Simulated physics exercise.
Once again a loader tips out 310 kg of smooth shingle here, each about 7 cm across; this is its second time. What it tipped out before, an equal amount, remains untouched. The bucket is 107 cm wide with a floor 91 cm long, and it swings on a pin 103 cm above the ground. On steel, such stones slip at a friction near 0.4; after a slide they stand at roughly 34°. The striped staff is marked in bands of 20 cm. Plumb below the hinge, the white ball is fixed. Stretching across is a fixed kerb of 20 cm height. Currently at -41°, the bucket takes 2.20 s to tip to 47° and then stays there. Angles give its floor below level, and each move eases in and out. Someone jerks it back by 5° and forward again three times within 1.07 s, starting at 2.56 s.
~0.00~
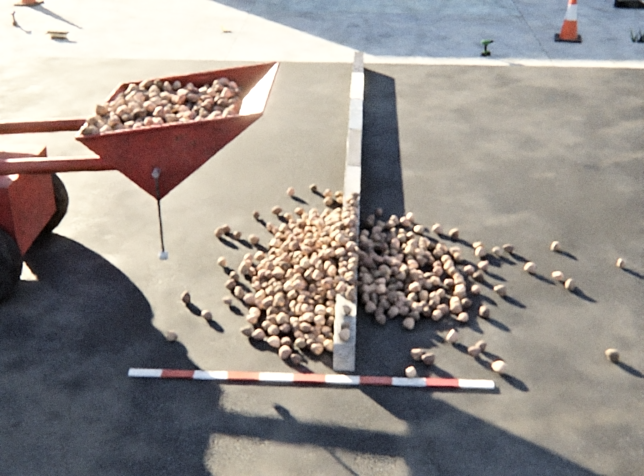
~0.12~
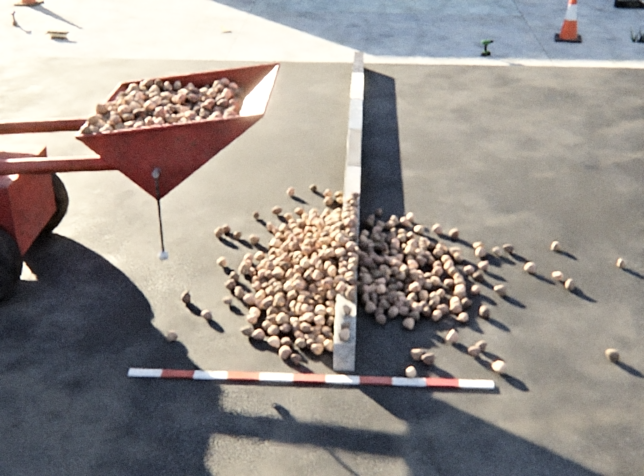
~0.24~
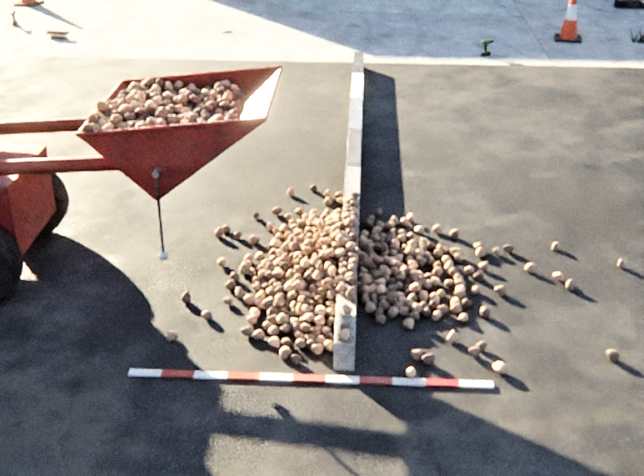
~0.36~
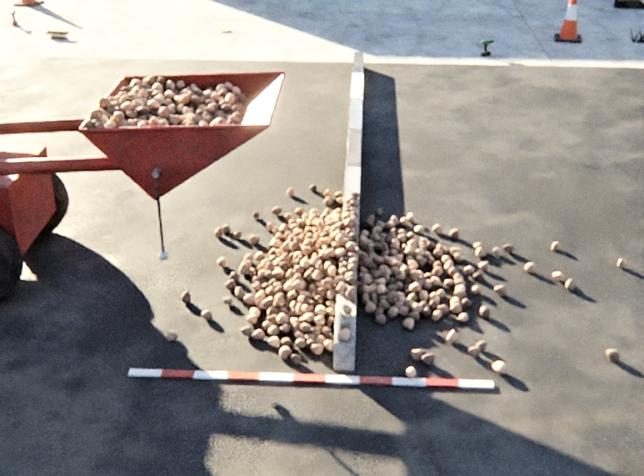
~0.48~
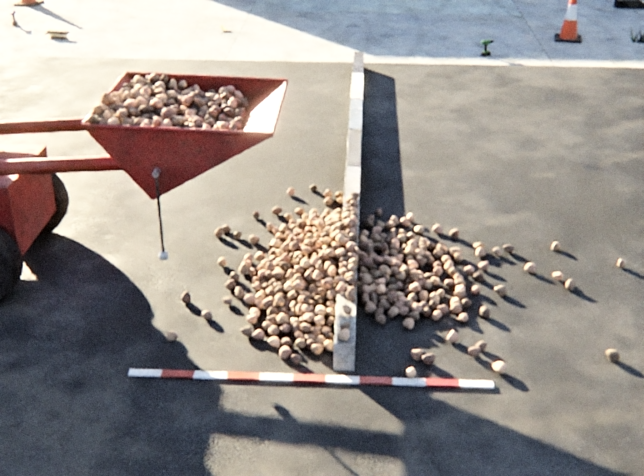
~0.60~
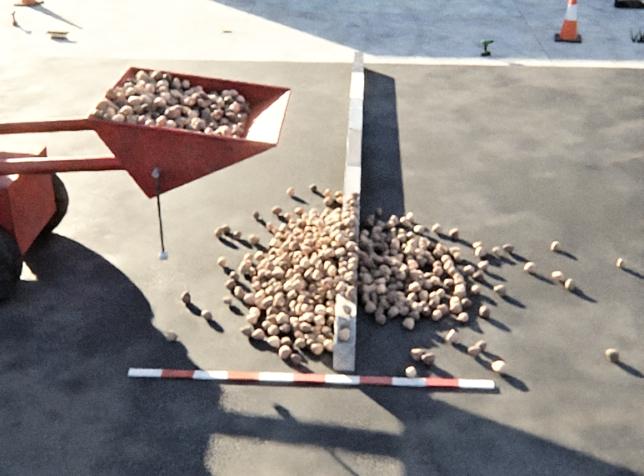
Red loader bucket full of round stones slowly tilting down to the right, above a still pile straddling a pale kerb.
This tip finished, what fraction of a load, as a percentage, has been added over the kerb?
About 1 per cent of a load.
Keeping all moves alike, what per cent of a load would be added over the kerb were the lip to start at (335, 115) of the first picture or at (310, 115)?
Around 50 and 20 percent respectively.
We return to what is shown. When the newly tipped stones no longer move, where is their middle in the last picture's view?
Their centre ends up near (276, 257).
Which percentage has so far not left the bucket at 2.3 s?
About 0 percent is still in there.
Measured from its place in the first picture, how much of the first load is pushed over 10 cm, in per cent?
Close to 10 in a hundred of them.
After 1.6 s the floor is at 33°; in per cent of one load, 89 in the bucket, 80 on this side of the kerb, 30 over the kerb; the foremost stones are at (556, 272).
After 2.3 s the floor is at 47°; in per cent of one load, 2 in the bucket, 168 on this side of the kerb, 31 over the kerb; the foremost stones are at (556, 272).
After 4.1 s the floor is at 47°; in per cent of one load, 0 in the bucket, 169 on this side of the kerb, 31 over the kerb; the foremost stones are at (556, 272).
After 6.6 s the floor is at 47°; in per cent of one load, 0 in the bucket, 169 on this side of the kerb, 31 over the kerb; the foremost stones are at (556, 272). Net gain over the kerb, 1.
